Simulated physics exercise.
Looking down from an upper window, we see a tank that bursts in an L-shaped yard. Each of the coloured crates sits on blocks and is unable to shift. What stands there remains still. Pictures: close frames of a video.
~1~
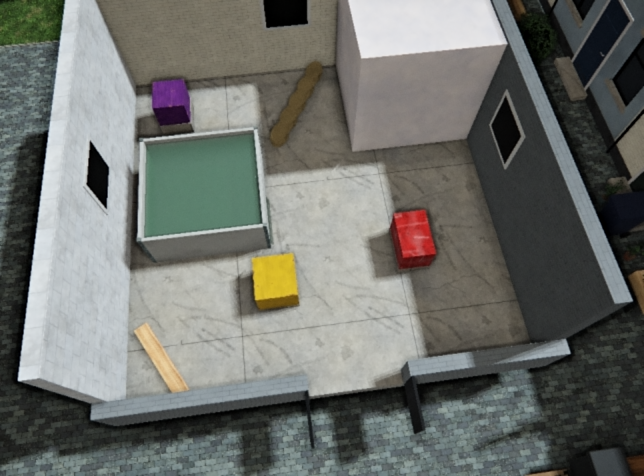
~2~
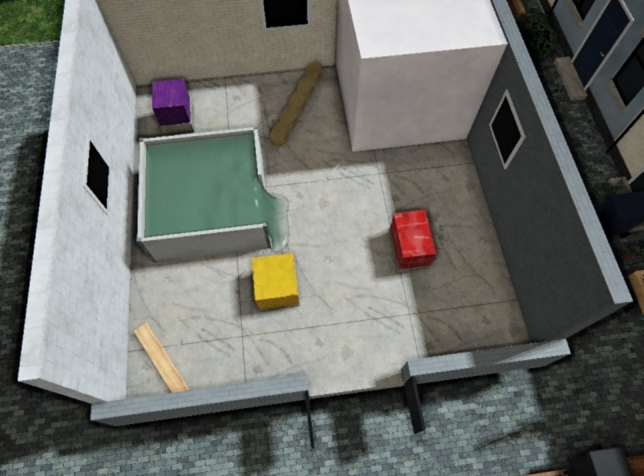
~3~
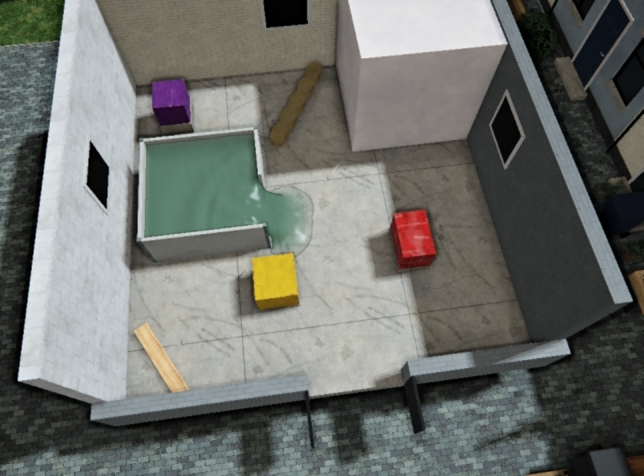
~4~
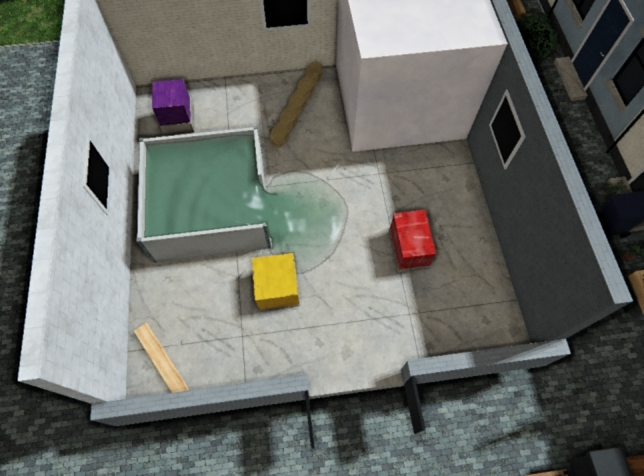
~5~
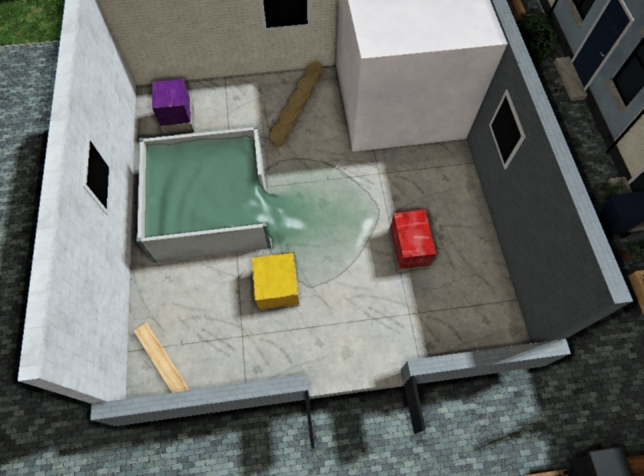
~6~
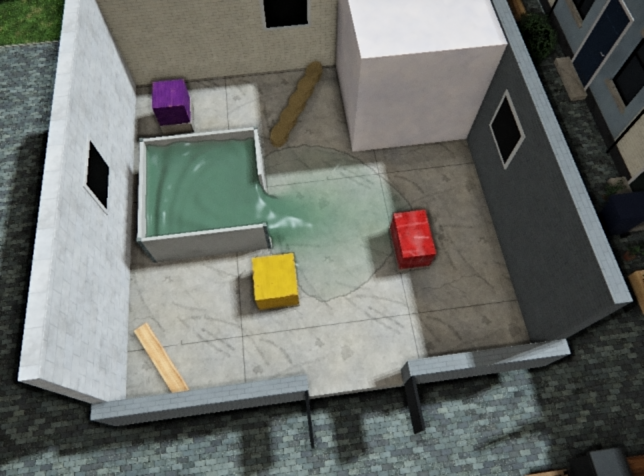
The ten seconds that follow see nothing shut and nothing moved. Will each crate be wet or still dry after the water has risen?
Afterwards the red crate is wet, the purple crate is still dry, the yellow crate is wet.
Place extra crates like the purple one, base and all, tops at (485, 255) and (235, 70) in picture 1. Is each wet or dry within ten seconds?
Result, in sequence: Is inundated, is missed.
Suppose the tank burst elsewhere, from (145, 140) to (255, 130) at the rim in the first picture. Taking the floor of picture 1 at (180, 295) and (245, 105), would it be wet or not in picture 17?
Going through them in turn, the first is untouched by it and the second is drenched.
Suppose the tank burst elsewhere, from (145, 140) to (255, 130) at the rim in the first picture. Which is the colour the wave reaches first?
That would be the one in purple.
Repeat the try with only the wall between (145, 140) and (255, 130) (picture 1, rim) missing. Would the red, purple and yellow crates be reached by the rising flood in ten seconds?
In that case the red crate is never flooded, the purple crate is flooded and the yellow crate is flooded.
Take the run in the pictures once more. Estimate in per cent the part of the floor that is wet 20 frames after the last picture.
Roughly 50 per cent.
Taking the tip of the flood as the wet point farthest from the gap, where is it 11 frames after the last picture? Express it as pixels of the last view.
Approximate pixel: (525, 351).
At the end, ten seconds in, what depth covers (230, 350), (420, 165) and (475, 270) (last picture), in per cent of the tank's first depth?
I'd say around 6 per cent, then 14 per cent, then 12 per cent.
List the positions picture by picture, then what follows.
Still water in the open tank at (202, 183), in the first picture.
Water pours out at (264, 214) and has run to (274, 249), in the second picture.
Water pours out at (264, 216) and has run to (305, 199), in the third picture.
The front is at (343, 208), out from the gap at (264, 216), in the fourth picture.
The front is at (375, 212), out from the gap at (264, 216), in the fifth picture.
Water pours out at (264, 216) and has run to a hidden place, in the sixth picture.
A moment on, water covers 35 % of the floor; the red crate water round its plinth, the purple crate not reached, the yellow crate water round its plinth.
Next, water covers 45 % of the floor; the red crate water round its plinth, the purple crate not reached, the yellow crate water round its plinth.
Then, water covers 50 % of the floor; the red crate water round its plinth, the purple crate not reached, the yellow crate water round its plinth.
Later, water covers 60 % of the floor; the red crate water round its plinth, the purple crate not reached, the yellow crate water round its plinth.
In the end, water covers 85 % of the floor; the red crate was topped, the purple crate stayed above the water, the yellow crate was topped.
